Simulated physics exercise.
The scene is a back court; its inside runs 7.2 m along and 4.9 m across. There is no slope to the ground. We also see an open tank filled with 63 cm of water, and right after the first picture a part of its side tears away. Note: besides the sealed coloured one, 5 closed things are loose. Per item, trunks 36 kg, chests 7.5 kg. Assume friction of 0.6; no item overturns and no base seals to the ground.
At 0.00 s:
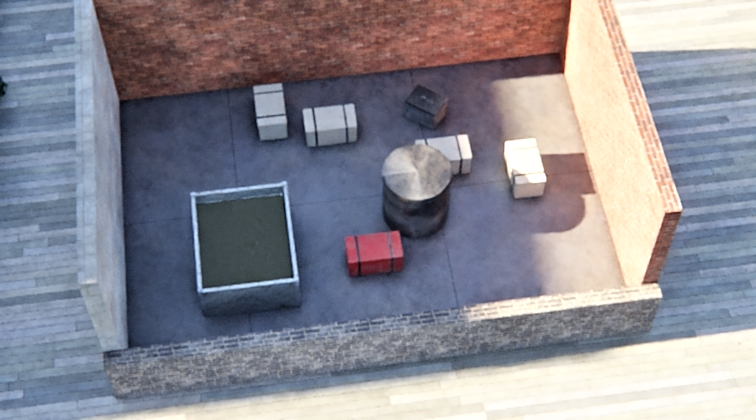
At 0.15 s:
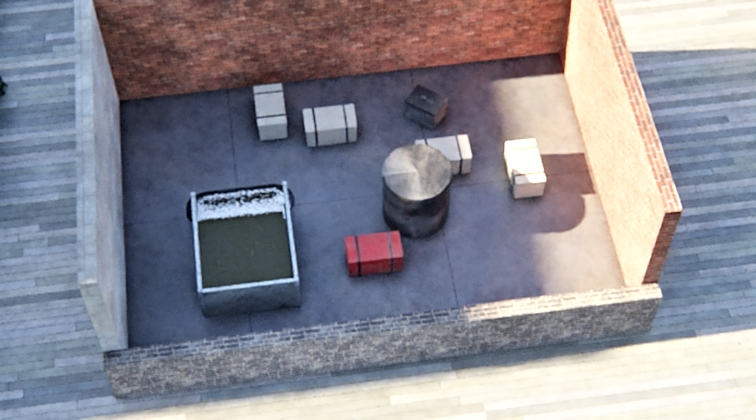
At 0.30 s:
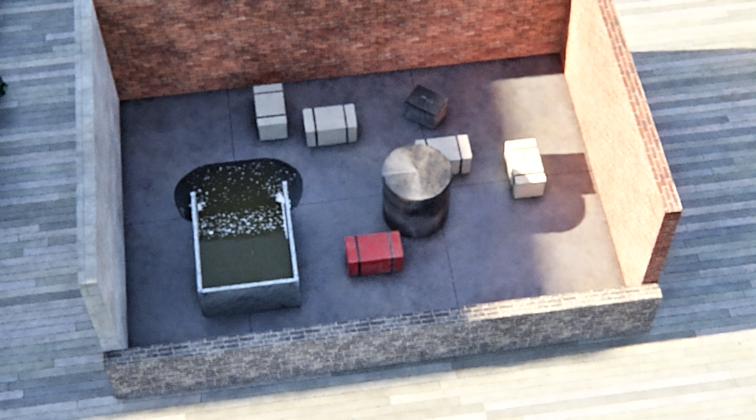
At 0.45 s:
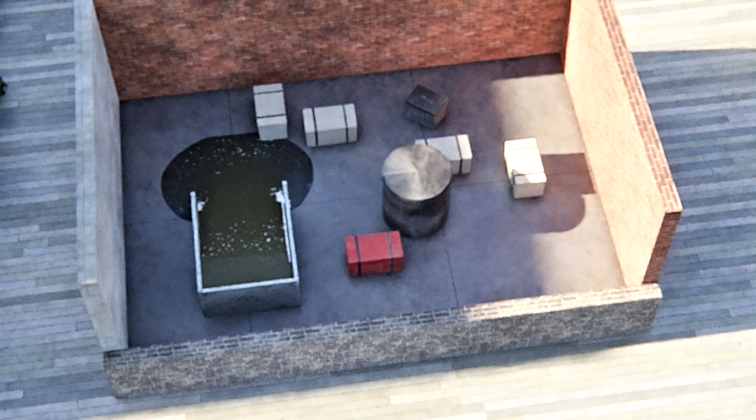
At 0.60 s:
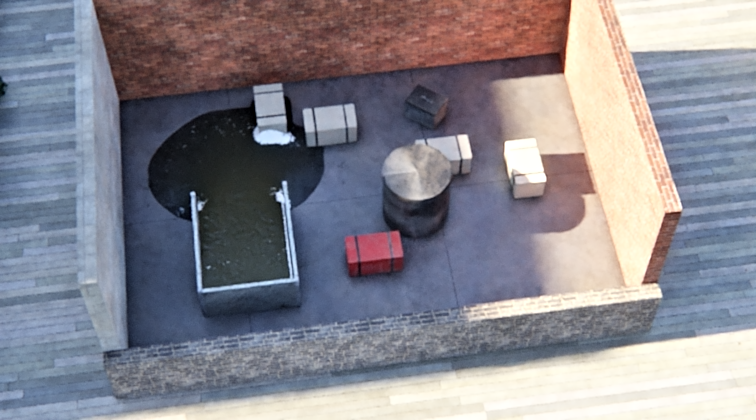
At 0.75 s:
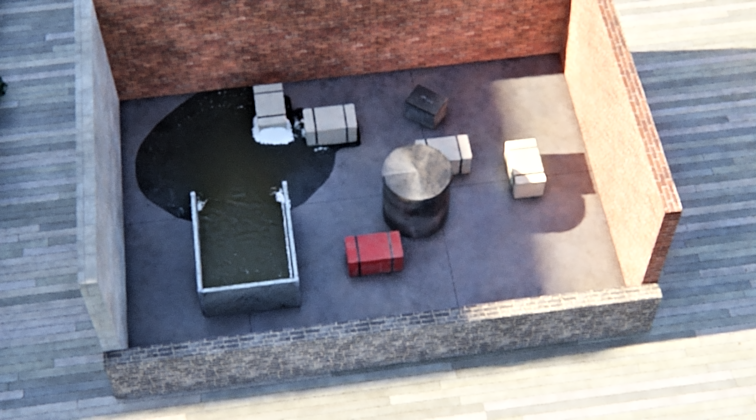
The footage shows a walled court with an open water tank, pale boxes, a red trunk and a drum; the tank's far side gives way and dark water spreads across the floor, reaching two pale boxes, while every object stays put.
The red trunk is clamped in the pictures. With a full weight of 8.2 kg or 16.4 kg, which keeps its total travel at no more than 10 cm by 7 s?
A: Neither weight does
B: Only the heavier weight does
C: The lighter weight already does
B.
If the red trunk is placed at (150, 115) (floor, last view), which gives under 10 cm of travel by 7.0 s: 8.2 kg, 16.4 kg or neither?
Short version: Not even the heavier.
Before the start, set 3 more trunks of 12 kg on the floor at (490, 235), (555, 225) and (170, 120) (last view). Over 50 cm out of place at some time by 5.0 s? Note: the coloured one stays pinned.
Results, in sequence: Not exceeded / not exceeded / exceeded.
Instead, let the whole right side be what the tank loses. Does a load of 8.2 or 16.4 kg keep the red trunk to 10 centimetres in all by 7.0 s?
Answer: Neither of them.
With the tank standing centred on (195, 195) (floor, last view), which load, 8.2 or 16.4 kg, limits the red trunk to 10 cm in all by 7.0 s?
Then, in short, the light one works.
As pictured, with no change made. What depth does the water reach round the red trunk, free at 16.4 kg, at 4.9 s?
Roughly 0 cm.
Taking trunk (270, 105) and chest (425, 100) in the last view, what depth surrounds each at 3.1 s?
Roughly 11 and 2 cm.
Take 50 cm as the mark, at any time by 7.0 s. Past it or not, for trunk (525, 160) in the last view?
Here the answer is not beyond.
After 1.4 s the red trunk would be 0 cm from its start with 8.2 kg and 0 cm from its start with 16.4 kg; 0 cm of water round it then.
After 3.1 s the red trunk would be 0 cm from its start with 8.2 kg and 0 cm from its start with 16.4 kg; 0 cm of water round it then.
After 4.9 s the red trunk would be 0 cm from its start with 8.2 kg and 0 cm from its start with 16.4 kg; 0 cm of water round it then.
After 7.0 s the red trunk would be 39 cm from its start with 8.2 kg and 0 cm from its start with 16.4 kg; 3 cm of water round it then.
